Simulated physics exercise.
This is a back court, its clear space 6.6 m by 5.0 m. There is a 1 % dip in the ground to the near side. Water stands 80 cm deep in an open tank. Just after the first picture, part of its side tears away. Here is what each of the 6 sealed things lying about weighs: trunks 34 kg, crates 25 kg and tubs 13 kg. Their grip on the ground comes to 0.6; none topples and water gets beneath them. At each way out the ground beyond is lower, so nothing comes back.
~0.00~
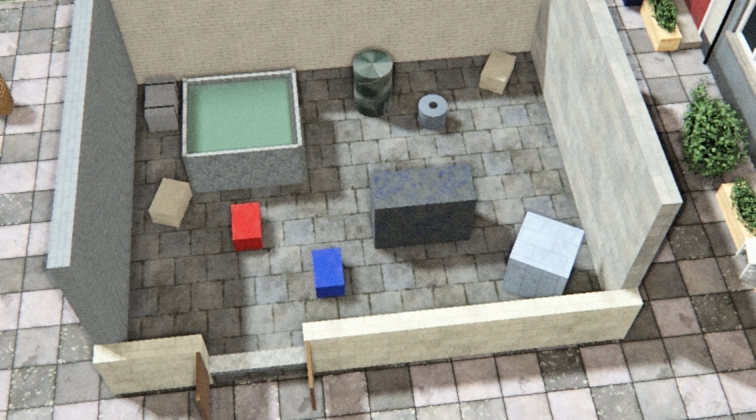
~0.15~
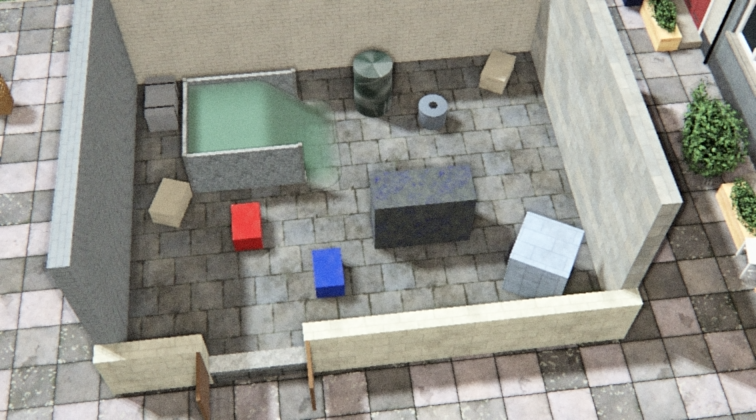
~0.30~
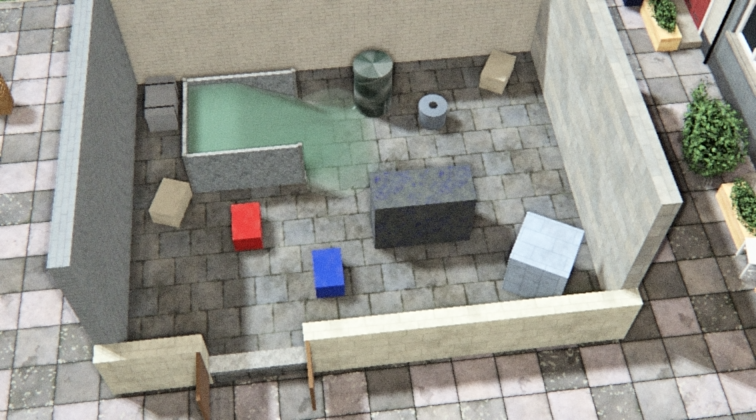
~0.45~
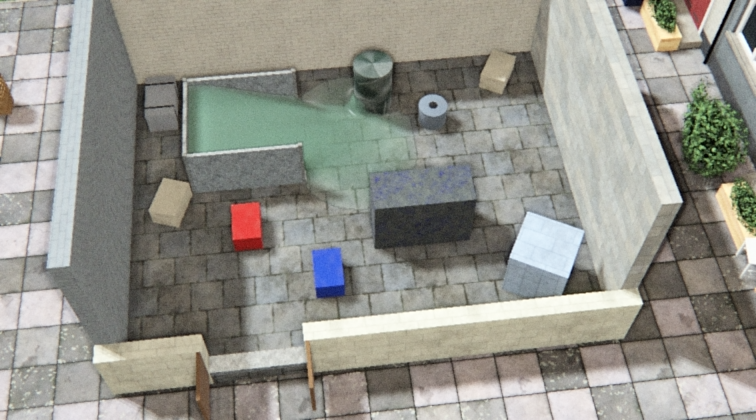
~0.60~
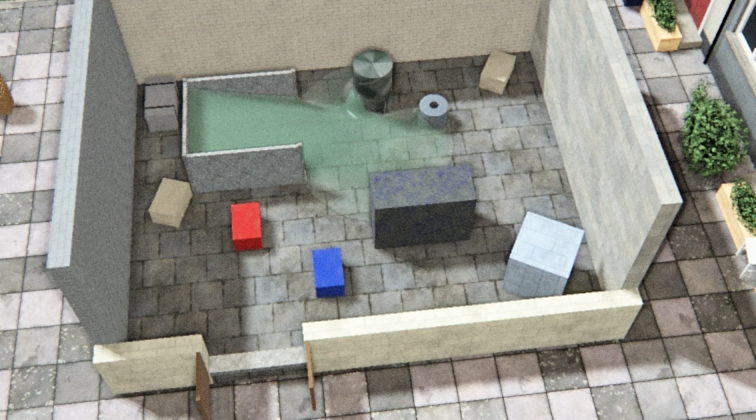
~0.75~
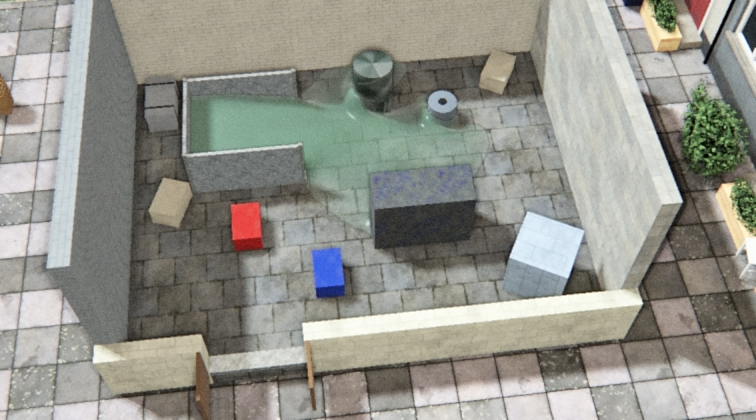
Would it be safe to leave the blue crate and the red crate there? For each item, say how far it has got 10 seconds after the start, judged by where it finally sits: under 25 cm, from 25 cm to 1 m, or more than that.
Result: The blue crate does not really move; the red crate does not really move.
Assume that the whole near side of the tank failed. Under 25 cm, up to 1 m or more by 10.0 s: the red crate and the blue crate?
The red crate is swept away, the blue crate is swept away.
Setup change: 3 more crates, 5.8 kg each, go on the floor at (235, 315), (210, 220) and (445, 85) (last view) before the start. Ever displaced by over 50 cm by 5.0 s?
Result, in listed order: Not exceeded / not exceeded / exceeded.
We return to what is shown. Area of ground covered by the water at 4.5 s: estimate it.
Around 24 m2 of it.
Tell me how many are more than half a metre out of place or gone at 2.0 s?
I count 1 of them.
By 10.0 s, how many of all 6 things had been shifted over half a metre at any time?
That comes to 2.
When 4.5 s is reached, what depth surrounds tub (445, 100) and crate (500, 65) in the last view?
Some 11 cm at the first, some 11 cm at the second.
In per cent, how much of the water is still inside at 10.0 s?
Around 94 per cent of the water is still in there.
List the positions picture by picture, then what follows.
The blue crate at (328, 267) rests on the ground; the red crate at (246, 221), on the bottom; 2.3 m2 under water; 0 of 6 have shifted, in the first picture.
The blue crate at (328, 267) rests on the ground; the red crate at (246, 221), on the bottom; 3.3 m2 under water; 0 of 6 have shifted, in the second picture.
The blue crate at (328, 267), on the bottom; the red crate at (246, 221), on the bottom; 4.5 m2 under water; 0 of 6 have shifted, in the third picture.
The blue crate at (328, 267), on the bottom; the red crate at (246, 221) rests on the ground; 5.8 m2 under water; 0 of 6 have shifted, in the fourth picture.
The blue crate at (328, 267) rests on the ground; the red crate at (246, 221), on the bottom; water covers 7.2 m2; 0 of 6 have shifted, in the fifth picture.
The blue crate at (328, 267) rests on the ground; the red crate at (246, 221) rests on the ground; 8.6 m2 under water; 1 of 6 have shifted, in the sixth picture.
After 2.0 s the blue crate is near (328, 267), 0.0 m from its start, aground; the red crate is near (246, 221), 0.0 m from its start, aground; 0 of 6 are out; 1 afloat.
After 4.5 s the blue crate is near (328, 267), 0.0 m from its start, aground; the red crate is near (246, 221), 0.0 m from its start, aground; 0 of 6 are out; 2 afloat.
After 7.0 s the blue crate is near (328, 267), 0.0 m from its start, aground; the red crate is near (246, 221), 0.0 m from its start, aground; 0 of 6 are out; 1 afloat.
After 10.0 s the blue crate is near (328, 267), 0.0 m from its start, aground; the red crate is near (246, 221), 0.0 m from its start, aground; 0 of 6 are out; 0 afloat.
